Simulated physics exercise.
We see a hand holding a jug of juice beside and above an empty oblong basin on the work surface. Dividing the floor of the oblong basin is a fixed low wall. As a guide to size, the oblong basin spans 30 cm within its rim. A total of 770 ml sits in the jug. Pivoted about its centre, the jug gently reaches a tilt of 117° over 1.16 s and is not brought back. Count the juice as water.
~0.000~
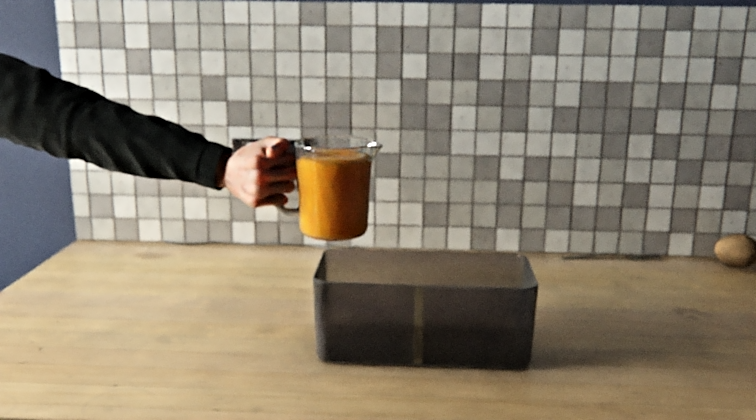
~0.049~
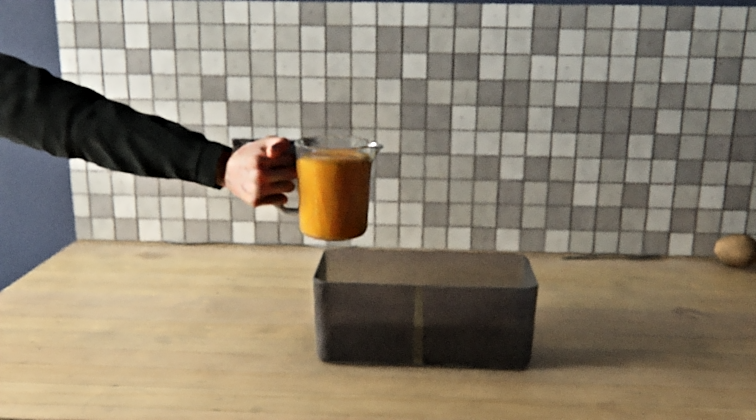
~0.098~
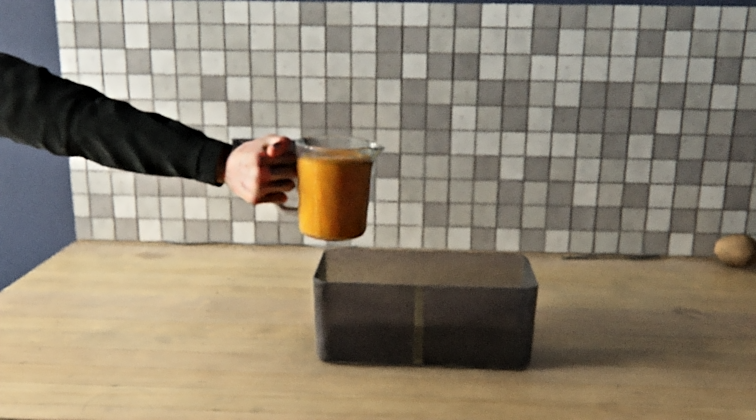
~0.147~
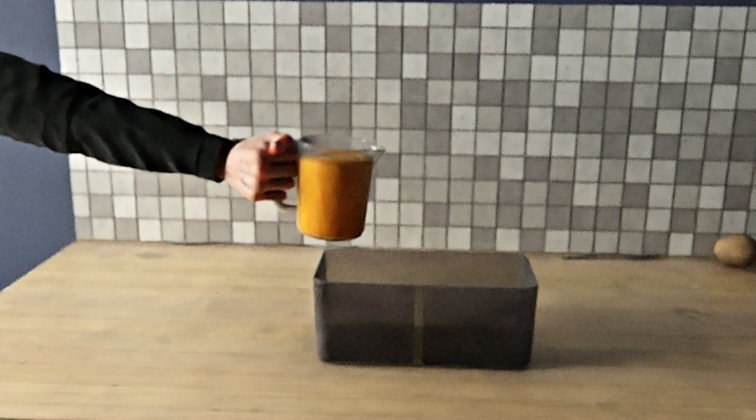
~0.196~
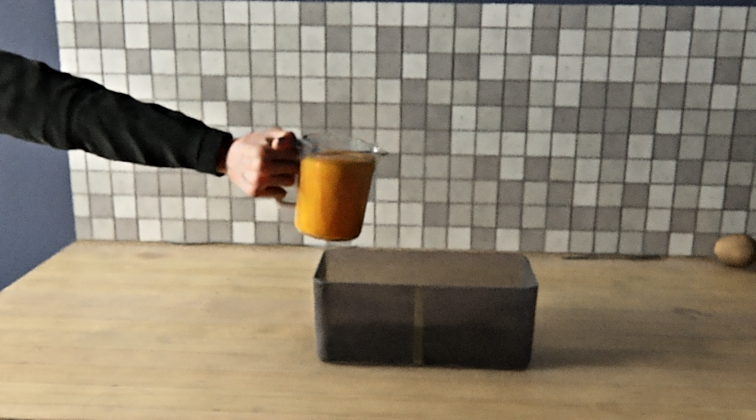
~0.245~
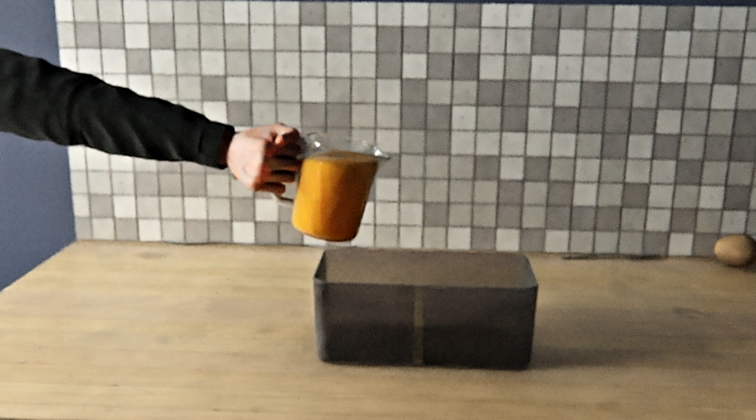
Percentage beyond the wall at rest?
59 per cent.
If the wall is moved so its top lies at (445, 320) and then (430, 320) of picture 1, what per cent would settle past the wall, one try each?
One try each: Around 20 percent and then around 50 percent.
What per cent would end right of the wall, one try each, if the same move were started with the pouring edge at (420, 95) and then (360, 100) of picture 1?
About 95 %, then about 35 %.
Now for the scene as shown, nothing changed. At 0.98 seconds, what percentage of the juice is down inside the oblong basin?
About 72 per cent.
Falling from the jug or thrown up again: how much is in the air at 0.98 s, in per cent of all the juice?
I'd put it at about 12 per cent of the liquid.
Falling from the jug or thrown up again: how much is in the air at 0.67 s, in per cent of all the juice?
Share: Roughly 16 per cent.
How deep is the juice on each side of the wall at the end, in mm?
16 mm left, 22 mm right.
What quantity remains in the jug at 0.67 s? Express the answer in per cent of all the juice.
Roughly 76 %.
Then, 0.67 s in, the tilt is 73° and 77 per cent is still to pour, 0 is left of the wall and 7 right of it.
Then, 0.98 s in, the tilt is 110° and 17 per cent is still to pour, 18 is left of the wall and 53 right of it.
Then, 1.31 s in, the tilt is 117° and 0 per cent is still to pour, 40 is left of the wall and 59 right of it.
Then, 1.66 s in, the tilt is 117° and 0 per cent is still to pour, 41 is left of the wall and 59 right of it.
Finally, 41 per cent lies left of the wall, 59 right of it and 1 outside.
